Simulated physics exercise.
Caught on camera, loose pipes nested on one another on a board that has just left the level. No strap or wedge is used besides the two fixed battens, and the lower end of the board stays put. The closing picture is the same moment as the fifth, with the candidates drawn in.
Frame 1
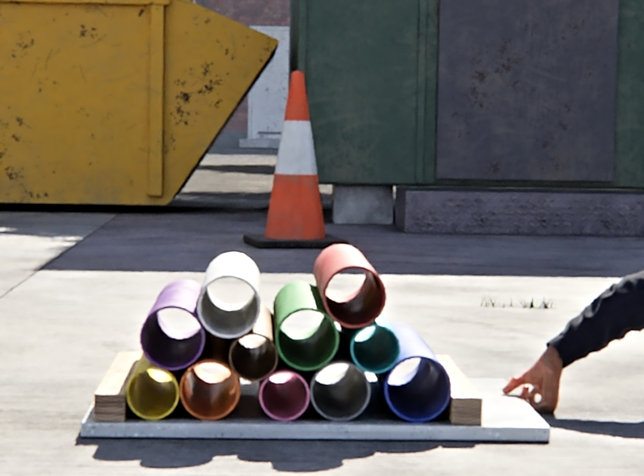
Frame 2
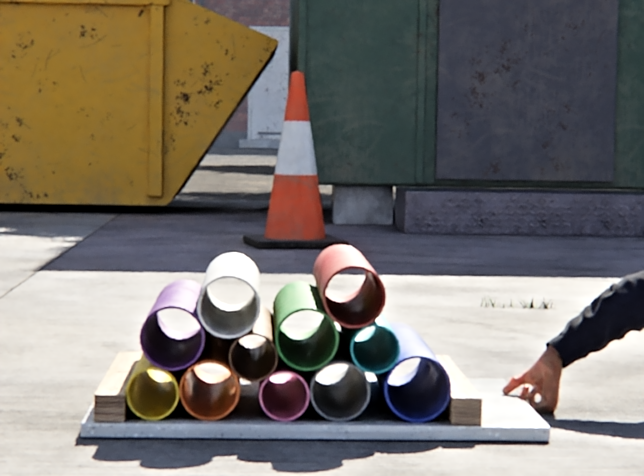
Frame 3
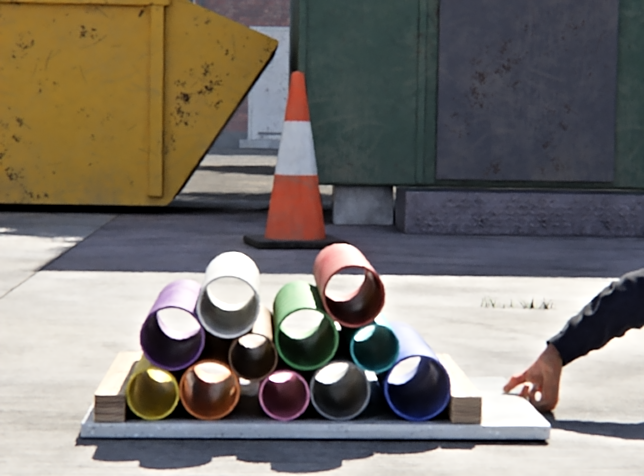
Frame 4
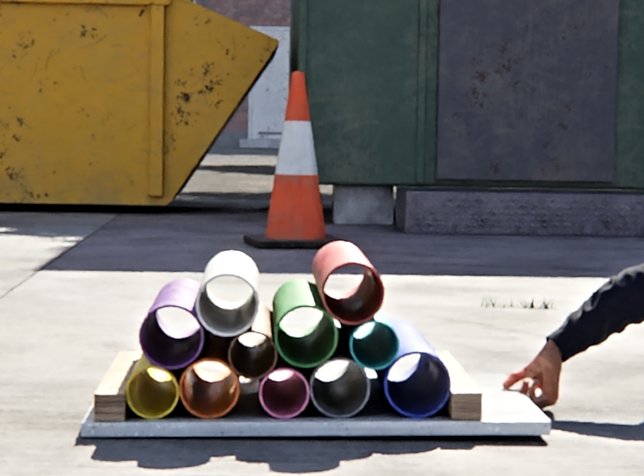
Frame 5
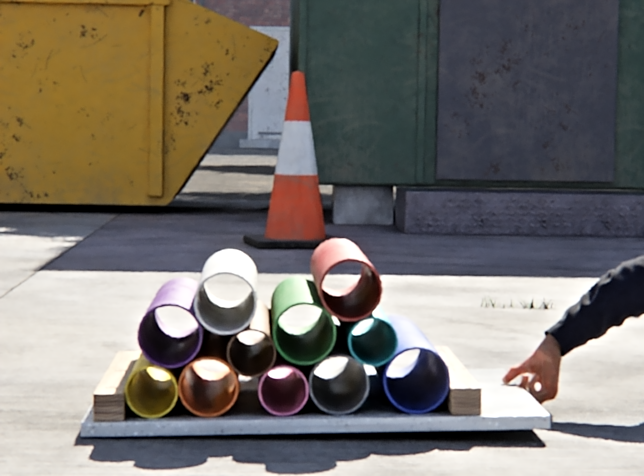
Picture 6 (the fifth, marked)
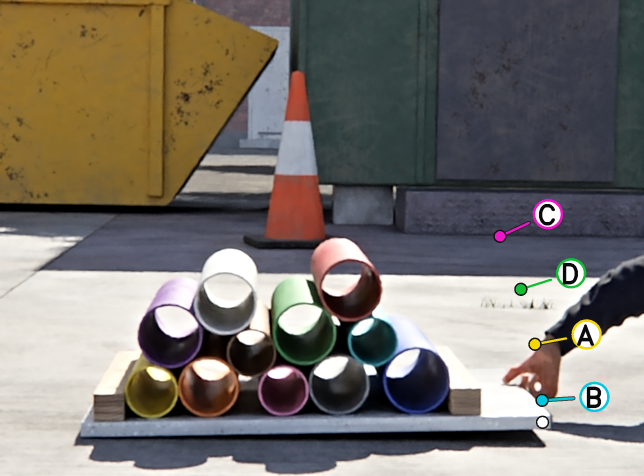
Board stacked with loose coloured pipes tilting very slightly as a hand at right lifts its end, the pipes barely shifting.
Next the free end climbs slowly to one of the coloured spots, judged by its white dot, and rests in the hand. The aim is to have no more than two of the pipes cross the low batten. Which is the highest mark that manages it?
Mark A is as high as it can go.
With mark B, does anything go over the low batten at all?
At B: No.
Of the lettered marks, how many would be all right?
Two of them.
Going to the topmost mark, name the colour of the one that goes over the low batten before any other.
The purple one.
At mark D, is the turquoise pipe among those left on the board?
Yes.
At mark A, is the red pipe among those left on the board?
Yes.
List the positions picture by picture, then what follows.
In the first frame, brown pipe (253, 357); green pipe (307, 339); purple pipe (173, 338).
In the second frame, purple pipe (172, 338); turquoise pipe (376, 349).
In the third frame, board (312, 392); blue pipe (418, 387); turquoise pipe (375, 348); orange pipe (209, 390).
In the fourth frame, board (312, 389); yellow pipe (152, 393); orange pipe (210, 389).
In the fifth frame, board (312, 387); yellow pipe (151, 392); orange pipe (208, 387).
On the marked copy, A at (535, 344); B at (542, 400); C at (500, 237); D at (521, 289); the white dot at (543, 422).
Taking A. A third of the way, board at 11°.
Two thirds of the way, board at 11°.
When it is over, board at 11°, two over the low batten (purple, white).
As for the rest, B none over the low batten; C six over the low batten; D five over the low batten.
